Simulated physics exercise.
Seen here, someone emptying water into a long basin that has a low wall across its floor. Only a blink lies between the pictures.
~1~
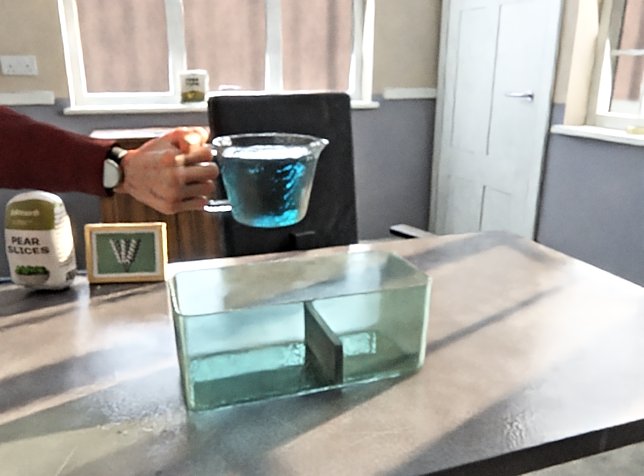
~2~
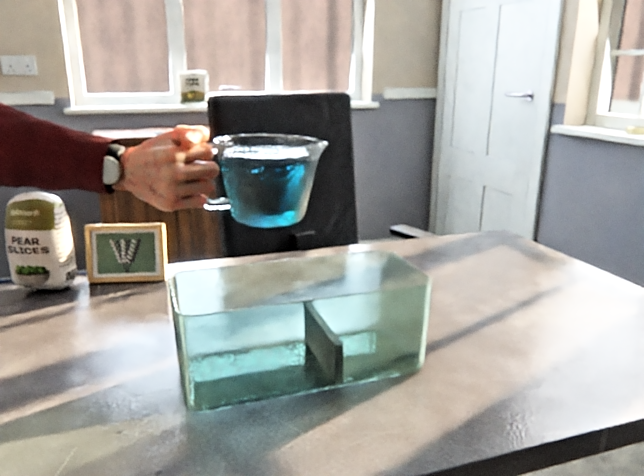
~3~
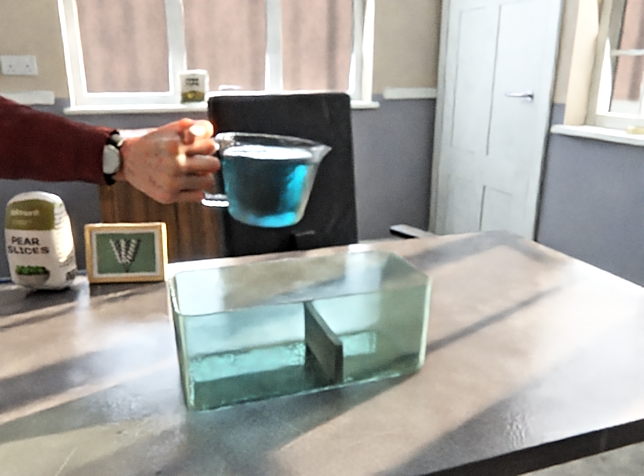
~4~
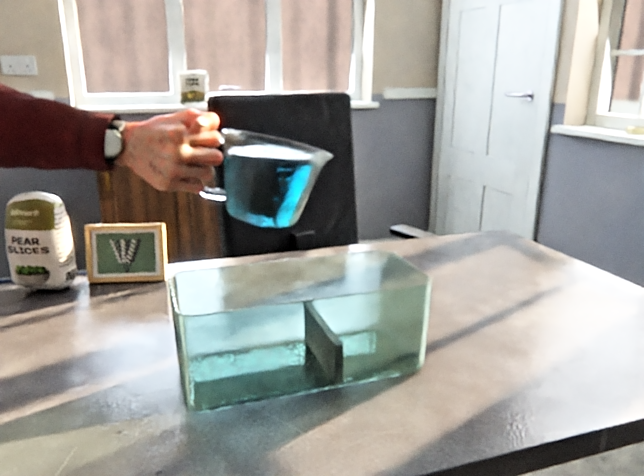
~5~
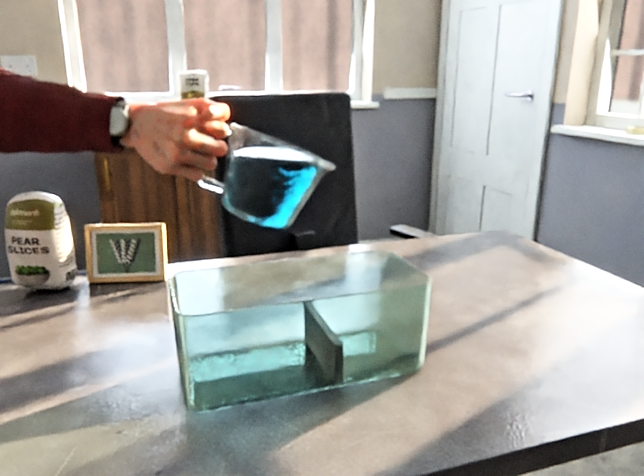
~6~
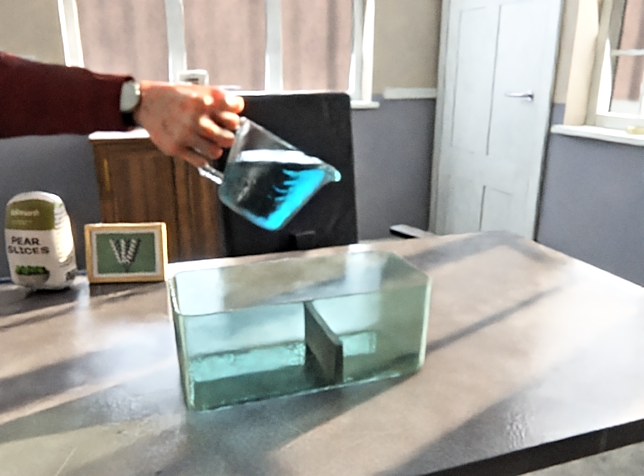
A hand in a dark red sleeve, wearing a watch, holds a clear glass jug of bright blue water above a greenish glass basin with a low dividing wall. The fixed, slightly raised view shows a sunlit brown table, a pear slices bag and framed picture at left, a black chair and white door behind. The hand rises slightly and steadily tilts the jug rightward, the blue water shifting toward its spout.
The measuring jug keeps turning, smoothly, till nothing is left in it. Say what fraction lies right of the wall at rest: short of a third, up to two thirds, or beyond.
The share right of the wall is more than two thirds.
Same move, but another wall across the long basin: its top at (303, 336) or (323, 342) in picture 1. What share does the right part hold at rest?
Near 85 % and 75 %.
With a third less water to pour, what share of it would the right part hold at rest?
Near 90 %.
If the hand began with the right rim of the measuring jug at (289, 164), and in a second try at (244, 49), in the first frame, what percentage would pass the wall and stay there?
Near 40 % and 15 %.
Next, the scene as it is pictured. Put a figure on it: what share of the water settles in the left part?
About 10 per cent.
A moment on, the measuring jug is tipped on its side and 34 per cent is still to pour, 0 is left of the wall and 35 right of it.
Next, the measuring jug is tipped right over and 4 per cent is still to pour, 3 is left of the wall and 85 right of it.
Then the measuring jug is tipped right over and 0 per cent is still to pour, 7 is left of the wall and 90 right of it.
Later the measuring jug is tipped right over and 0 per cent is still to pour, 8 is left of the wall and 91 right of it.
Finally, 8 per cent lies left of the wall, 91 right of it and 2 outside.
